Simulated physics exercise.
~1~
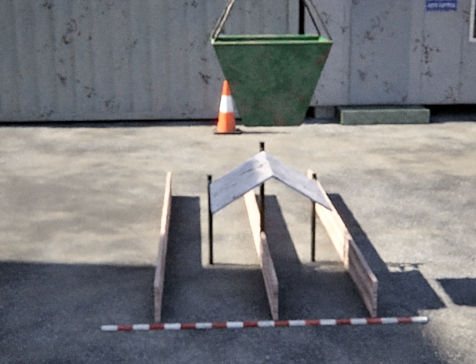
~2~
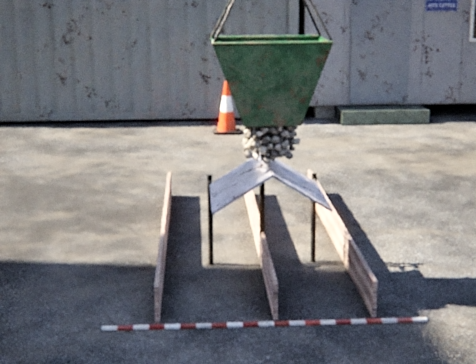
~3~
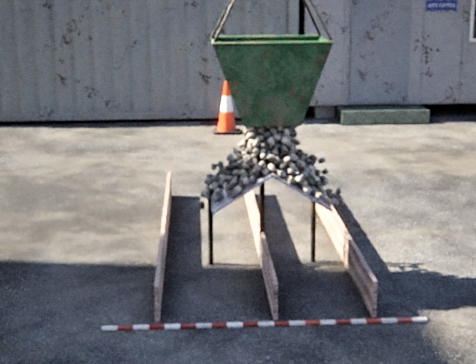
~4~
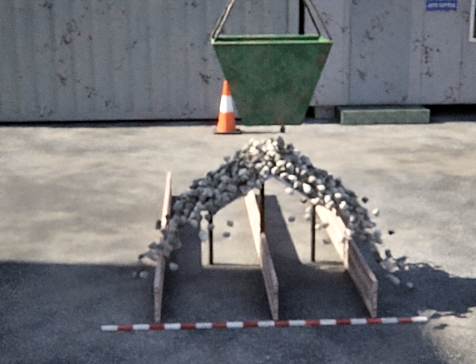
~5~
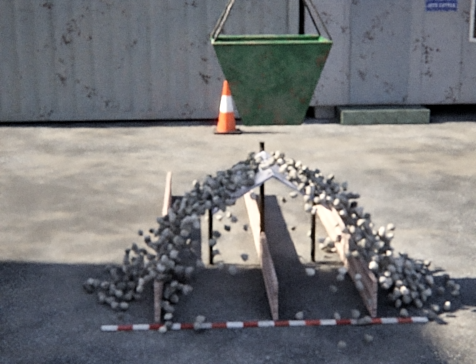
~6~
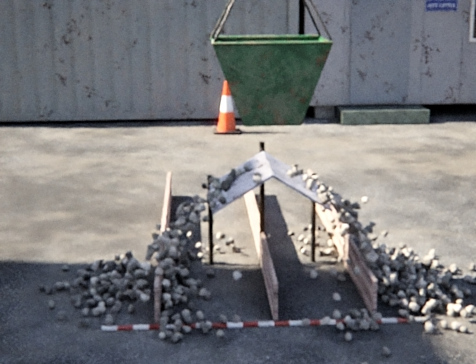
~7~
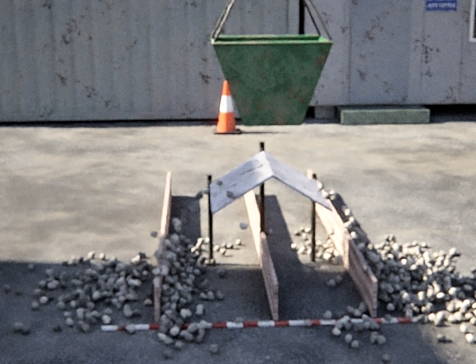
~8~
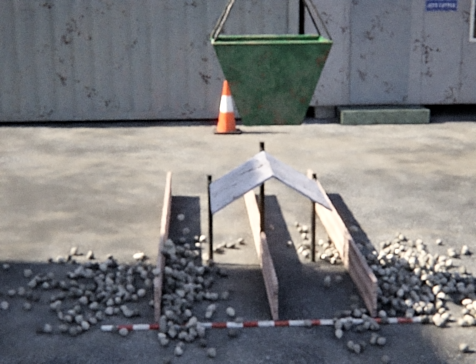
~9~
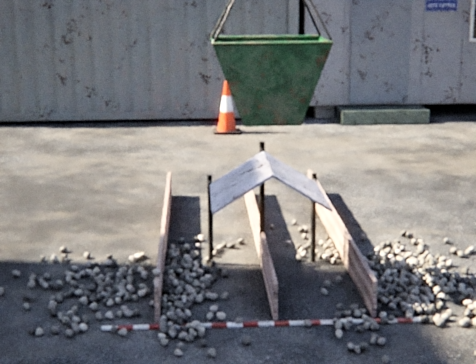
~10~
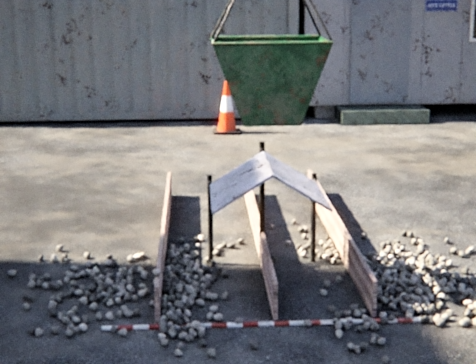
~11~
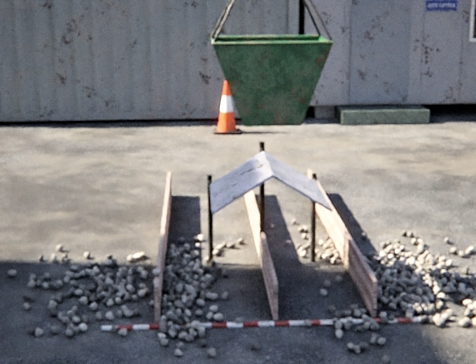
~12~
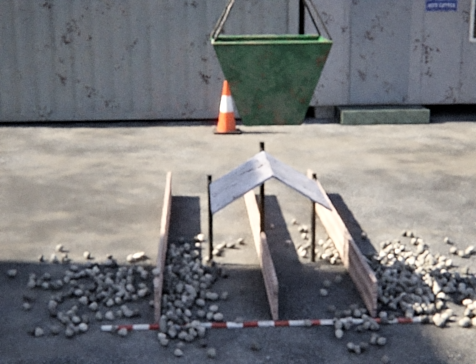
Round grey stones poured from the bottom of a hanging green skip onto a peaked steel roof, split down both slopes and tumbled over the upright boards, finally lying scattered on the ground between and outside them, with the largest share at the right.
